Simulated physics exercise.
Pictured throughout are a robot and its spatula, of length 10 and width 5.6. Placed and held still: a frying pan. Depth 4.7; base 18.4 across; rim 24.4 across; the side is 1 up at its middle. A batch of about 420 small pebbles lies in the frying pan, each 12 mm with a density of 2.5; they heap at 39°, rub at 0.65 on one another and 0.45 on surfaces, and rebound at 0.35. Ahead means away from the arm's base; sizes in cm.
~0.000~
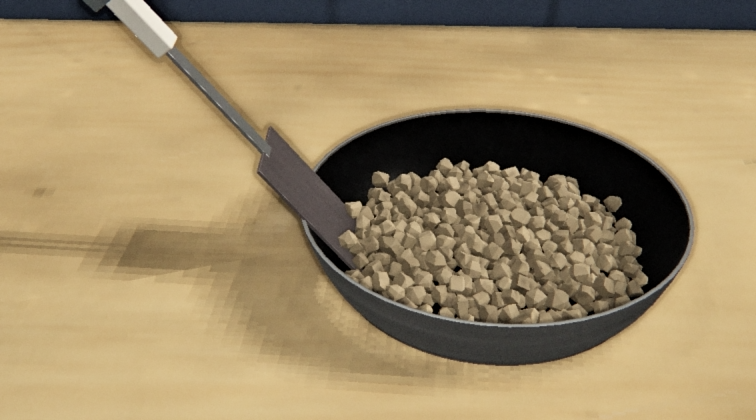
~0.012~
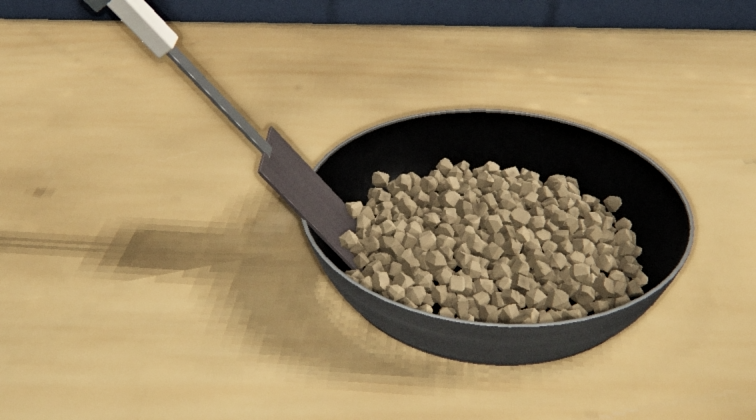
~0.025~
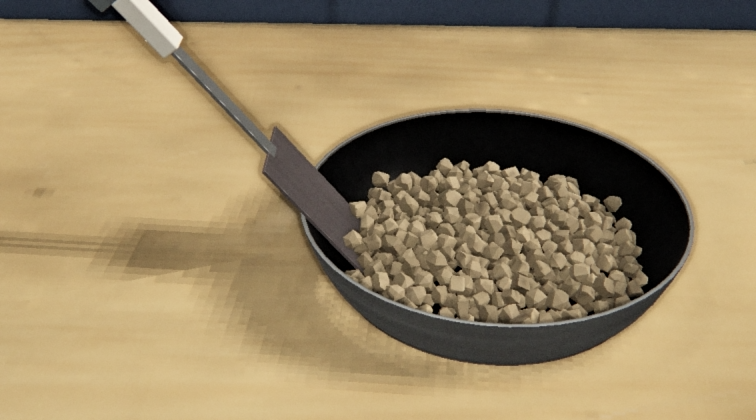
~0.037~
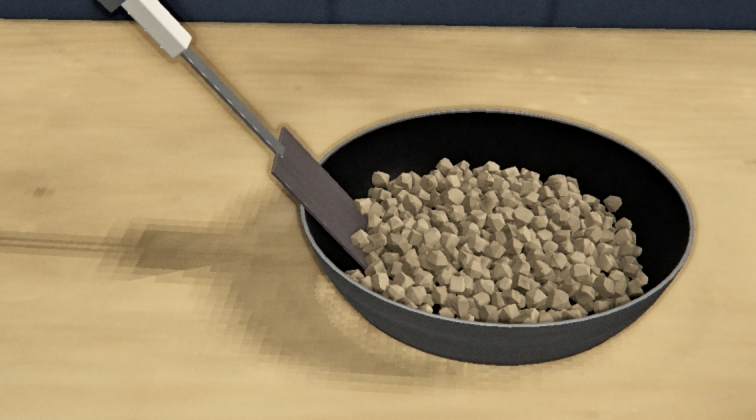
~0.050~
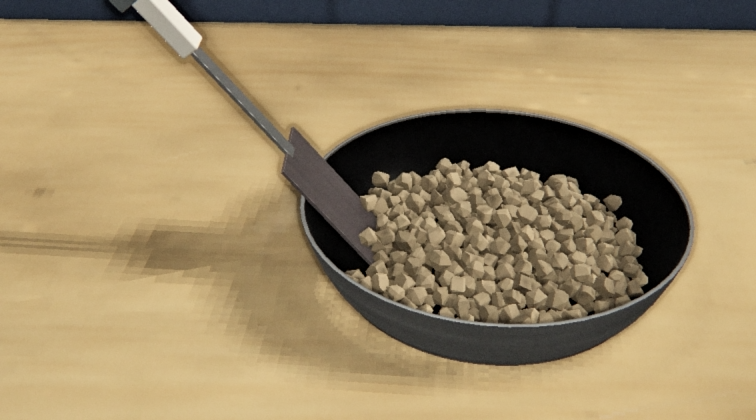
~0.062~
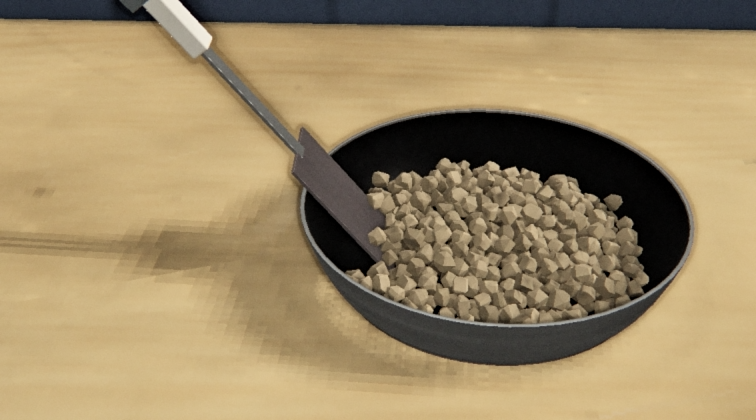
On a pale wooden surface, a dark frying pan holds a heap of small tan pebbles, with a spatula angled in over its left rim. The spatula slides slowly a short way to the right, its blade pressing into the heap's left edge and nudging the nearest pebbles slightly, while the pan stays still.
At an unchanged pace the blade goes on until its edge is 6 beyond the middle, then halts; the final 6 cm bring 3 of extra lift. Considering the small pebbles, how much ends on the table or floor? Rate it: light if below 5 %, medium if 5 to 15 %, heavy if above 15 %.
Rating: Light.
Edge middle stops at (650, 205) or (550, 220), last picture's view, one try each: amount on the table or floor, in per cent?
Respectively about 15 and 0 percent end on the table or floor.
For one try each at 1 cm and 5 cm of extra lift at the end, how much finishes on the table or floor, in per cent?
Close to 0 and 0 percent respectively.
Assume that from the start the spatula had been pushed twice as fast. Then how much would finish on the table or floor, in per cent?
I'd say close to 10 per cent.
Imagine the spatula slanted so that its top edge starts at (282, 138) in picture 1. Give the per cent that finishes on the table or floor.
Roughly 0 percent ends on the table or floor.
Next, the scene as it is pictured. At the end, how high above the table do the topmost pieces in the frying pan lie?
Height at the end: Around 6.0 cm.
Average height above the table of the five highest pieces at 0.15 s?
4 cm or so.
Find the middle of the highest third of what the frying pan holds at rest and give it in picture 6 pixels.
Roughly (613, 228).
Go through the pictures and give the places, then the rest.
Spatula top edge at (264, 148), sloping 52°; upper third of the load around (478, 232), from x 350 to 640, top at y 170; 415 in the frying pan, in the first frame.
Spatula top edge at (265, 148), sloping 52°; upper third of the load around (478, 232), from x 350 to 640, top at y 170, in the second frame.
Spatula top edge at (269, 148), sloping 52°; upper third of the load around (473, 232), from x 350 to 640, top at y 170, in the third frame.
Spatula top edge at (278, 149), sloping 52°; upper third of the load around (470, 230), from x 350 to 640, top at y 165, in the fourth frame.
Spatula top edge at (287, 149), sloping 52°; upper third of the load around (476, 228), from x 350 to 640, top at y 165, in the fifth frame.
Spatula top edge at (297, 149), sloping 52°; upper third of the load around (481, 226), from x 350 to 640, top at y 165; 415 in the frying pan, in the sixth frame.
By 0.15 s, sloping 52°, highest piece 4 above the table; 415 in the frying pan.
By 0.24 s, sloping 52°, highest piece 6 above the table; 415 in the frying pan.
By 0.49 s, sloping 52°, highest piece 6 above the table; 413 in the frying pan, 2 on the table or floor.
By 1.54 s, sloping 52°, highest piece 6 above the table; 413 in the frying pan, 2 on the table or floor.
Final count, 413 in the frying pan, 2 on the table or floor. That is 0 % on the table or floor.
